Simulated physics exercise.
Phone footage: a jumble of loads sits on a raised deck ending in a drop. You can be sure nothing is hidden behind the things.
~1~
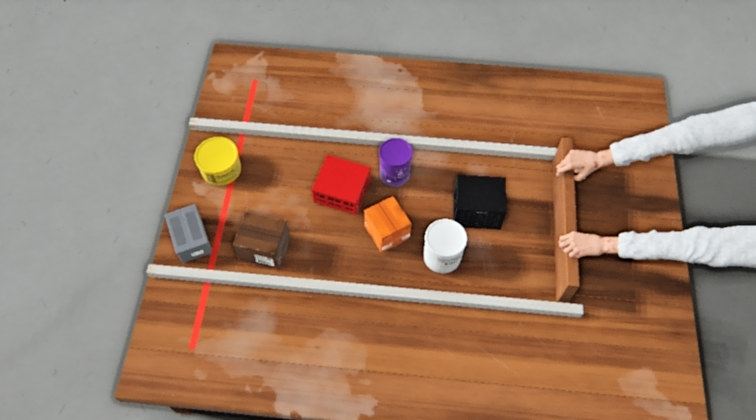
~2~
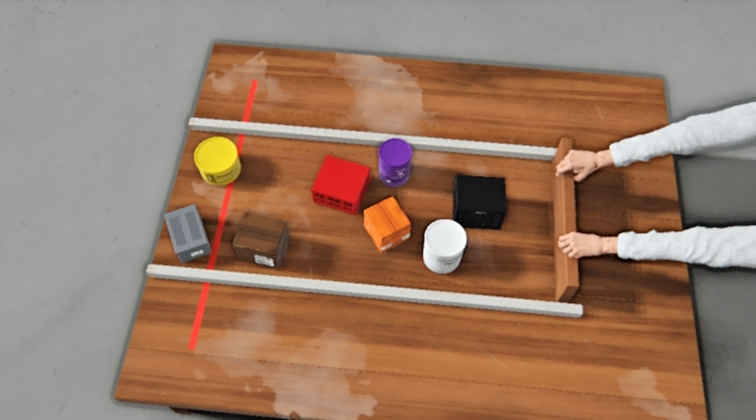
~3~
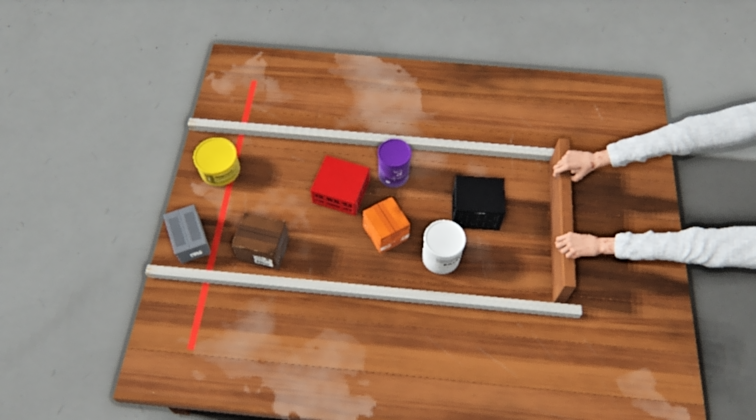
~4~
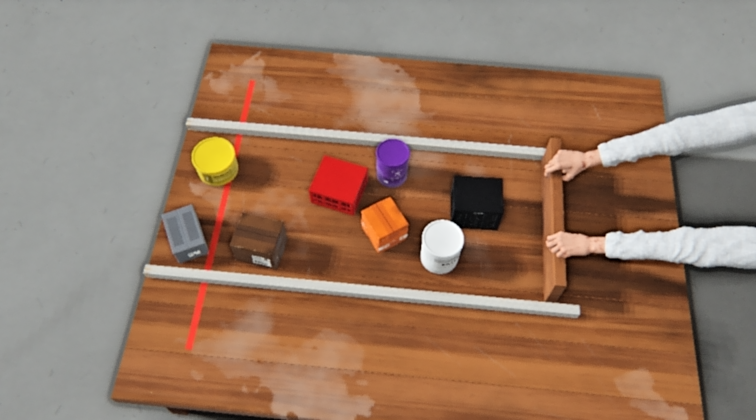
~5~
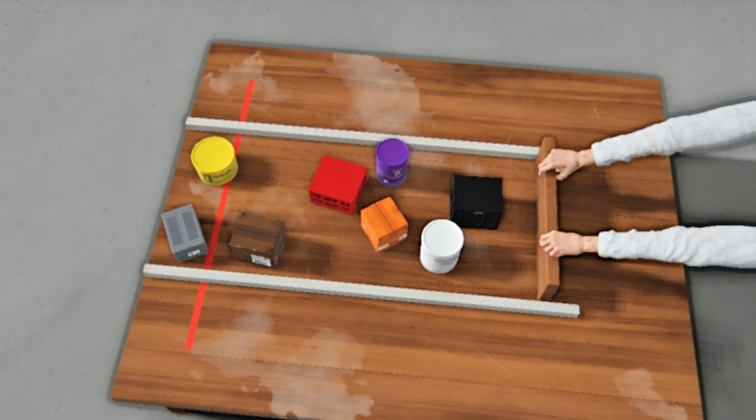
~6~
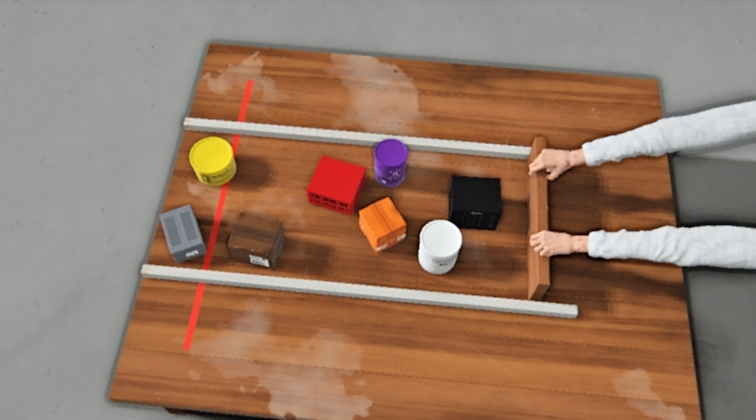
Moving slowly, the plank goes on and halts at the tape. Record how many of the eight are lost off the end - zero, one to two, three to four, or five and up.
The number sent down is middling, three or four.
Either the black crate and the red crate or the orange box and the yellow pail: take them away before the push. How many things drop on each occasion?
You'd count 1 the first time and 2 the second time.
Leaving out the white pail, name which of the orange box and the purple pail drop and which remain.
Here's how it goes: The orange box is still up there and the purple pail is still up there.
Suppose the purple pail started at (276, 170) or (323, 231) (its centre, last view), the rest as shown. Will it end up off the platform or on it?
Taking the two places in order, it ends up down and then is safe.
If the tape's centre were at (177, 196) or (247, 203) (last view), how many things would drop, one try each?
In order, the counts are 8 and 2.
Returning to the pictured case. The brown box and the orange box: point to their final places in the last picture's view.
The brown box ends at (152, 241) and the orange box at (165, 202).
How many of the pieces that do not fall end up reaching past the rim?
In total, 2 of them.
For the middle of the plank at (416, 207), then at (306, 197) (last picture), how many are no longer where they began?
3 at one spot and 7 at the other.
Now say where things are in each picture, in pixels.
The first picture shows grey tote (189, 234); yellow pail (219, 162); brown box (263, 241); plank (565, 219); tape (227, 200).
The second picture shows yellow pail (218, 162); white pail (444, 247).
The third picture shows brown box (261, 242); plank (561, 219).
The fourth picture shows grey tote (186, 234); black crate (476, 203).
The fifth picture shows yellow pail (215, 162); purple pail (392, 163).
The sixth picture shows grey tote (184, 234); yellow pail (214, 162); brown box (257, 242); plank (537, 218); tape (222, 200).
Soon after, none off yet; grey tote at rest near (184, 234); yellow pail at rest near (214, 162); brown box at rest near (257, 242).
After that, none off yet; grey tote displaced a little near (171, 233); yellow pail displaced about its own width near (171, 156); brown box displaced about its own width near (208, 246).
In the end, the number that fall off is three or four; gone, red crate, yellow pail and grey tote.
